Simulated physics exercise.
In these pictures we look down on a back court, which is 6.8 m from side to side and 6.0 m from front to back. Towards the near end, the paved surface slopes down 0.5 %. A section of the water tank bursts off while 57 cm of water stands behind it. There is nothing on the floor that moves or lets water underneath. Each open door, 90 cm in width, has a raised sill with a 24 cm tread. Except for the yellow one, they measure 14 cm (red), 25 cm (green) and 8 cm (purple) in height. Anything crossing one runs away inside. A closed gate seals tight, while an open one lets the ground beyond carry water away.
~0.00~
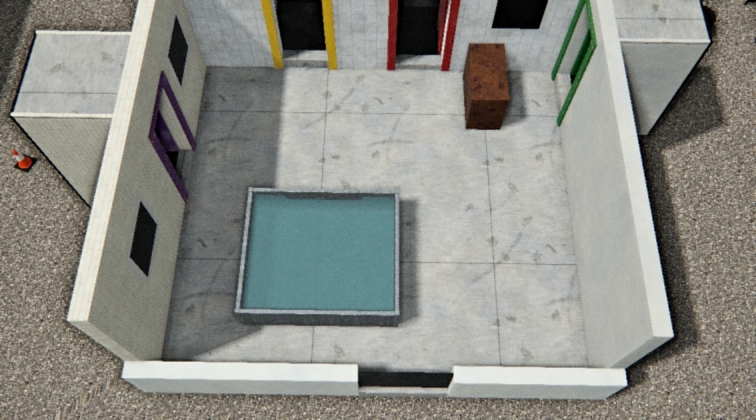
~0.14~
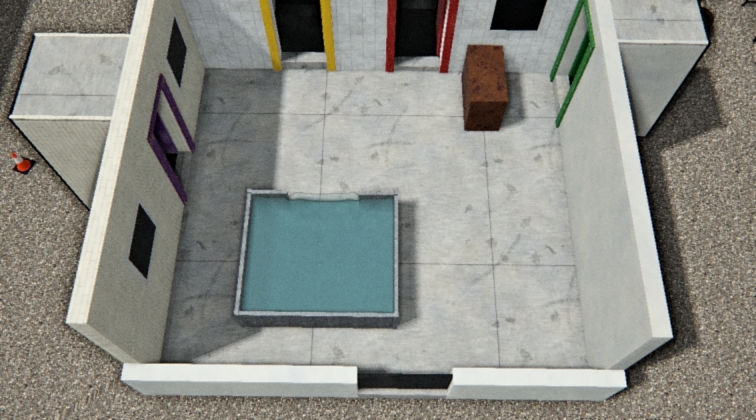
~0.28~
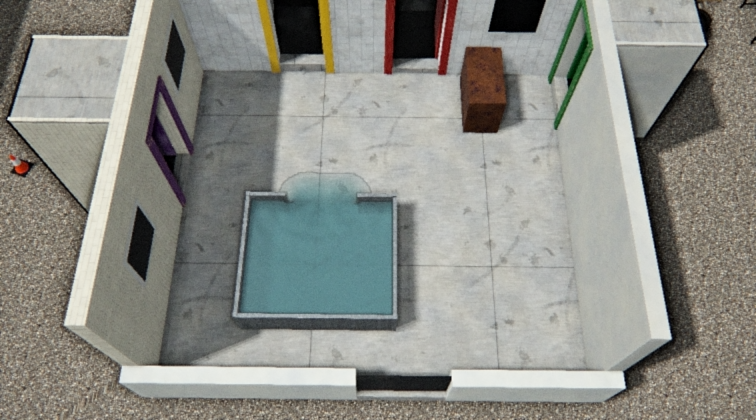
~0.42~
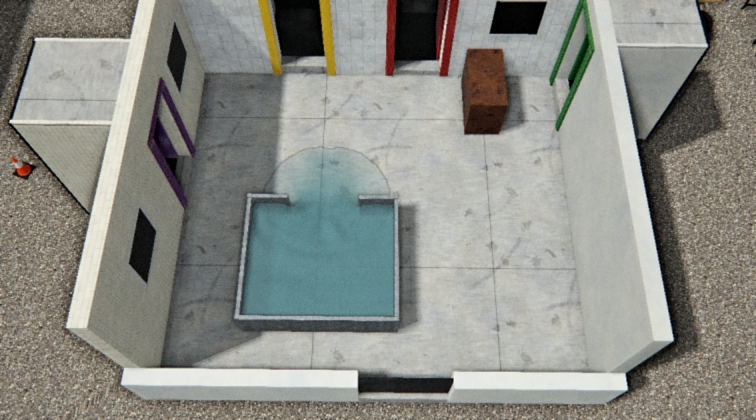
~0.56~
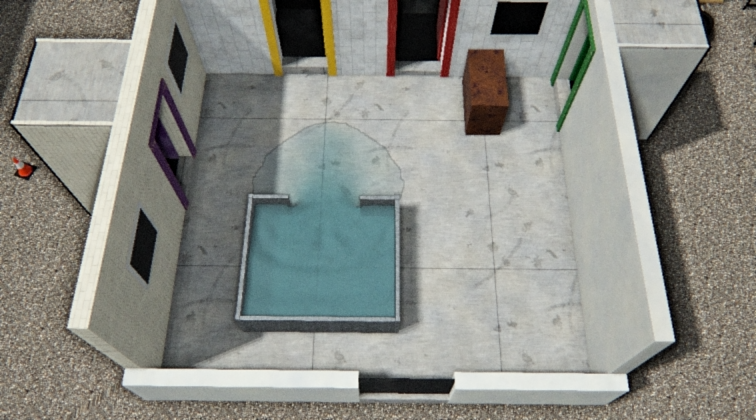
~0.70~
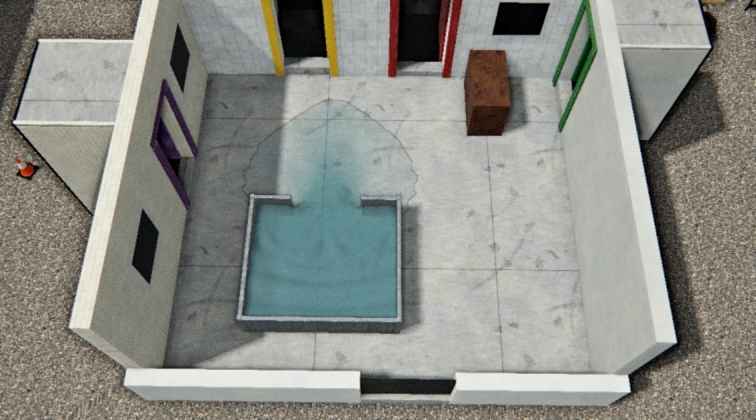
In a walled paved courtyard, water pours through a gap in a tank's far side and fans out across the floor.
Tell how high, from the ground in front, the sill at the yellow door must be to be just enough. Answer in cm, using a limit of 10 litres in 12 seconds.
It must be about 22 cm high.
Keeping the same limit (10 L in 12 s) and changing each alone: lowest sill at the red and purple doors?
About 17 cm at red and 6.0 cm at purple.
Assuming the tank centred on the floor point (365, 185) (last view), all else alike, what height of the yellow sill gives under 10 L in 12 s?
At least some 22 centimetres tall.
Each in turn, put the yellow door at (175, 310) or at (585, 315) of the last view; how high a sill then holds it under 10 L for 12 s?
Around 9.5 and 7.5 cm respectively.
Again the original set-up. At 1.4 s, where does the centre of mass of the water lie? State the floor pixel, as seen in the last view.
The water's centre is at about (329, 233).
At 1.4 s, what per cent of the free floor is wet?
Wet: Close to 25 %.
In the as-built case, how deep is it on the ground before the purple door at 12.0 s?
6.0 cm.
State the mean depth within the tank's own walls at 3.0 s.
The average depth is some 29 cm.
After 1.4 s water covers 25 % of the floor, deepest (32 cm) near (331, 208); 25 cm at the yellow door, 0 litres in over its 23 cm sill.
After 3.0 s water covers 35 % of the floor, deepest (30 cm) near (218, 75); 22 cm at the yellow door, 7 litres in over its 23 cm sill.
After 12.0 s water covers 95 % of the floor, deepest (12 cm) near (517, 385); 7 cm at the yellow door, 8 litres in over its 23 cm sill.
At the yellow door as built, the water arrived by 1.0 s and peaked near 27 cm at 2.0 s.
Run again over the same 12 s with other heights there, 33 litres in over 19 cm, 1 litre over 25.5 cm. The limit of 10 litres is kept from about 22 cm up.
